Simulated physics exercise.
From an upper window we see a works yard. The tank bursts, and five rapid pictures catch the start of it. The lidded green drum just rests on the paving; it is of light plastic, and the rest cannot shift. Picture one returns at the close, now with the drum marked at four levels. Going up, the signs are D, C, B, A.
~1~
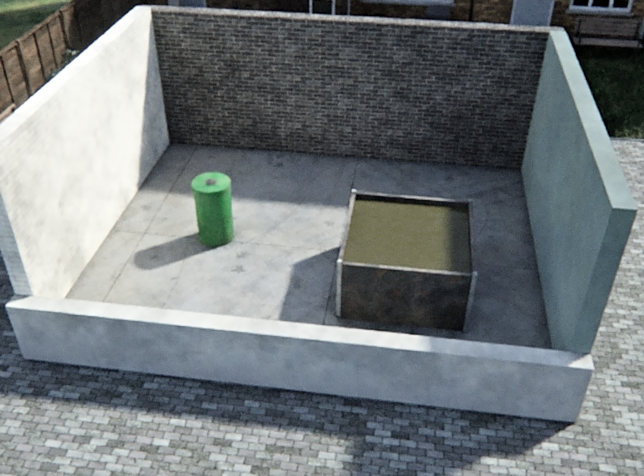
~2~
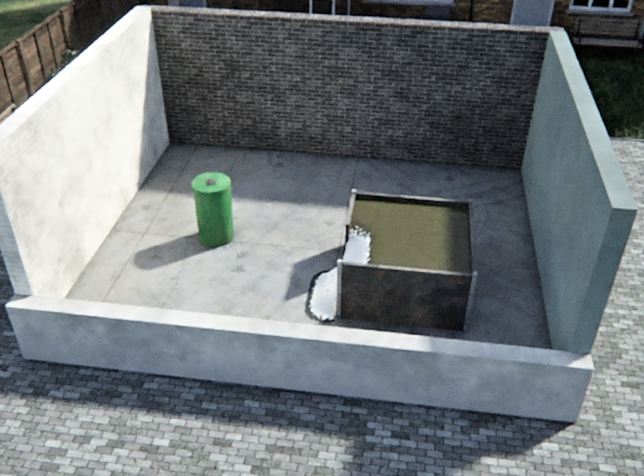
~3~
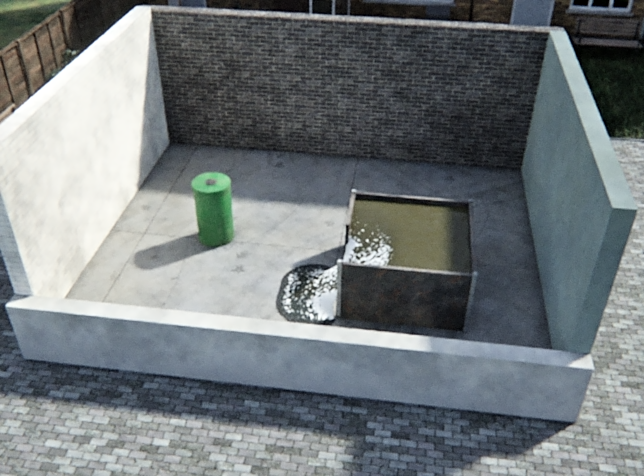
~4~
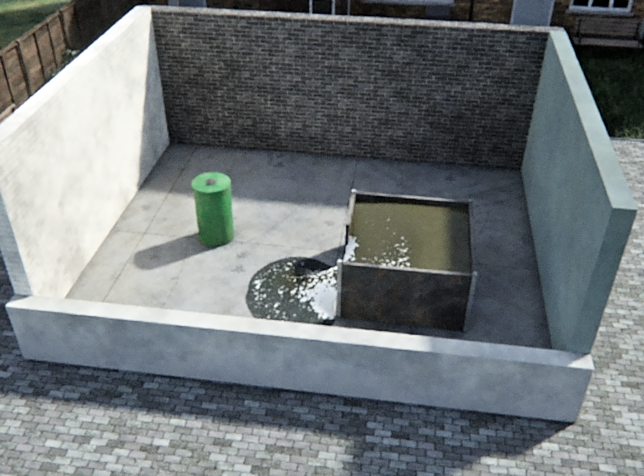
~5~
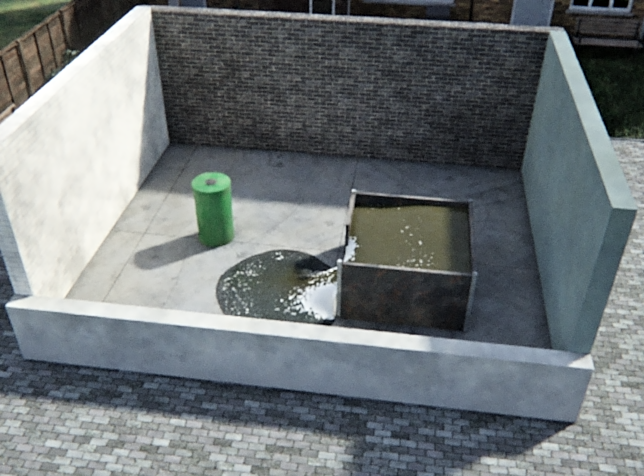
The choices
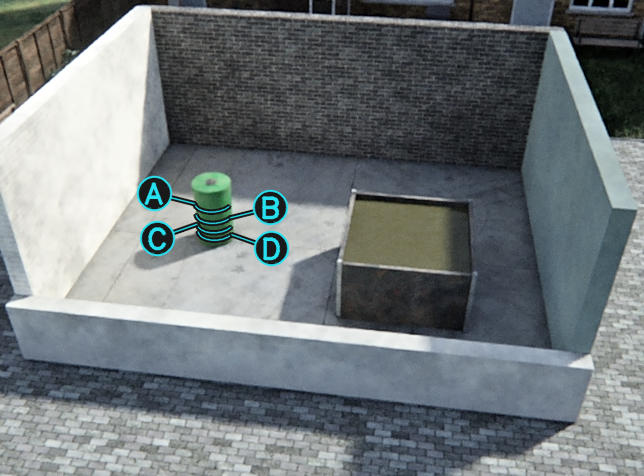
Water pouring from the left side of a full square tank and spreading across a walled yard floor near a green drum.
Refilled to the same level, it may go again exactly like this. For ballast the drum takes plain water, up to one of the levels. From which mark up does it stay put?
Mark C just does it.
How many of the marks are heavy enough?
Three of them.
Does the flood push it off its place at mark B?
No.
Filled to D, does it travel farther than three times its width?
No, less.
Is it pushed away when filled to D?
Yes.
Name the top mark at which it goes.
That would be D.
In cyan, A at (208, 211); B at (209, 223); C at (210, 232); D at (211, 240); from the bottom up D, C, B, A.
If A is chosen, it does not move.
If B is chosen, it does not move.
If C is chosen, it does not move.
If D is chosen, it is pushed about its own width away.
